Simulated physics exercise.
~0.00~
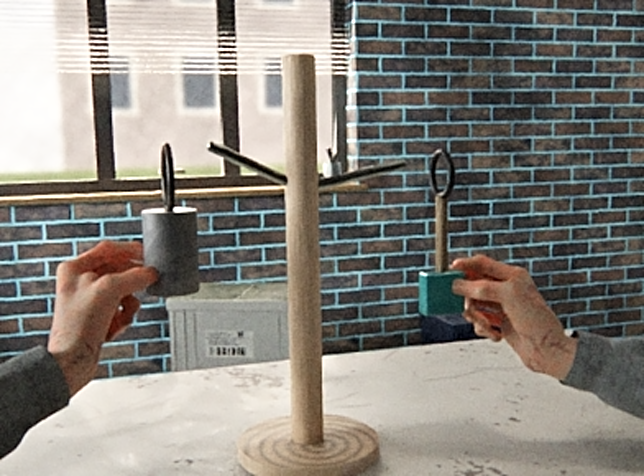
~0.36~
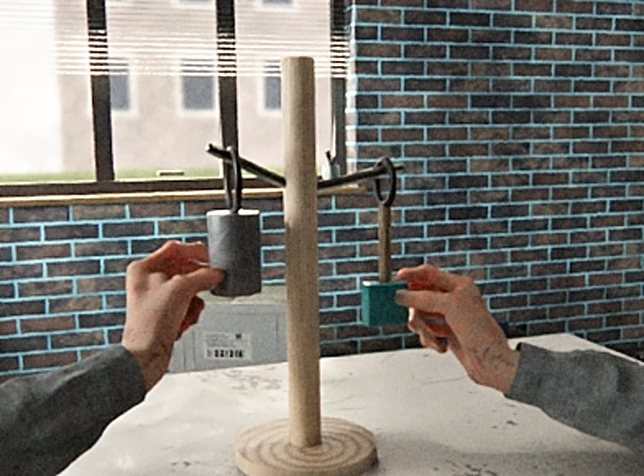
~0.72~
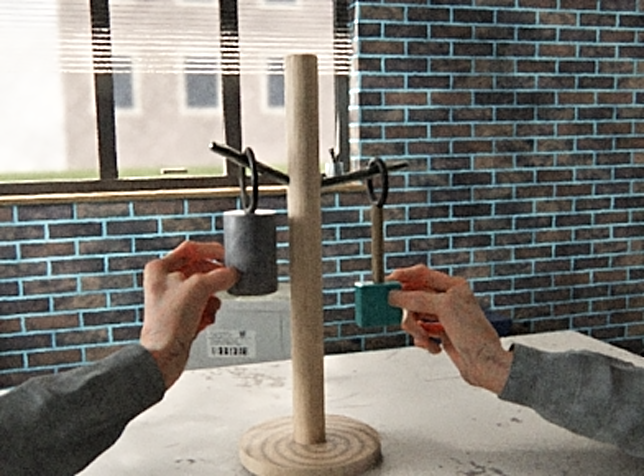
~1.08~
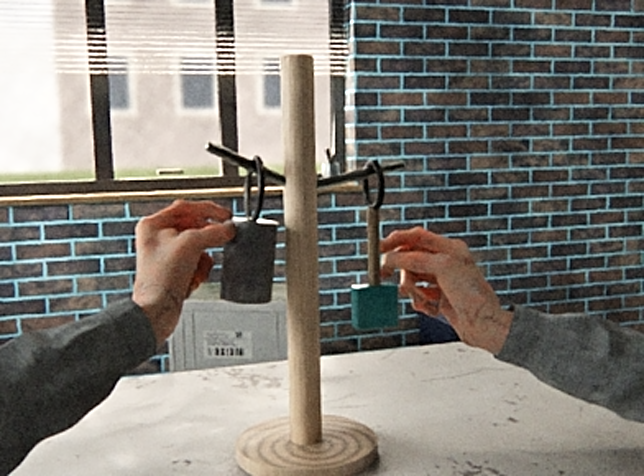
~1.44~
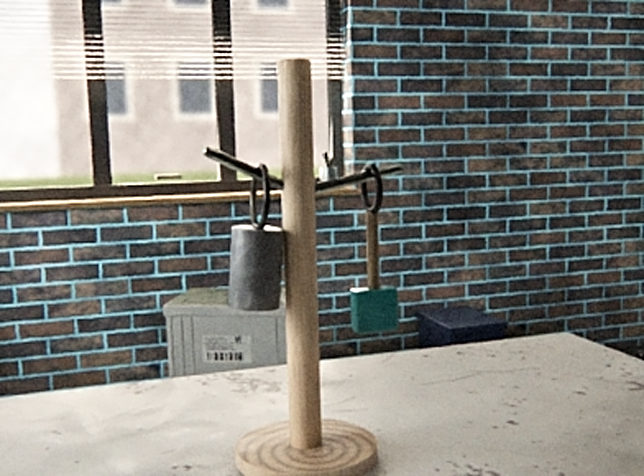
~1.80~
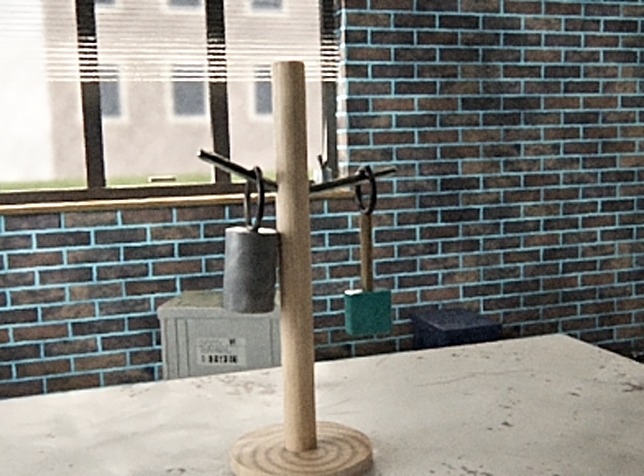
On a pale, worn tabletop before a brick wall and a window with blinds, a wooden peg stand rises between two hands. The left hand holds a grey cylinder with a dark loop, the right a turquoise block on a looped stem. Both hands move inward and bring the loops onto the dark pegs, then ease the objects slightly closer to the post. The fingers let go, and the grey cylinder tilts a little while the turquoise piece stays steady. The hands withdraw from view, and both objects remain hanging, one on either side.
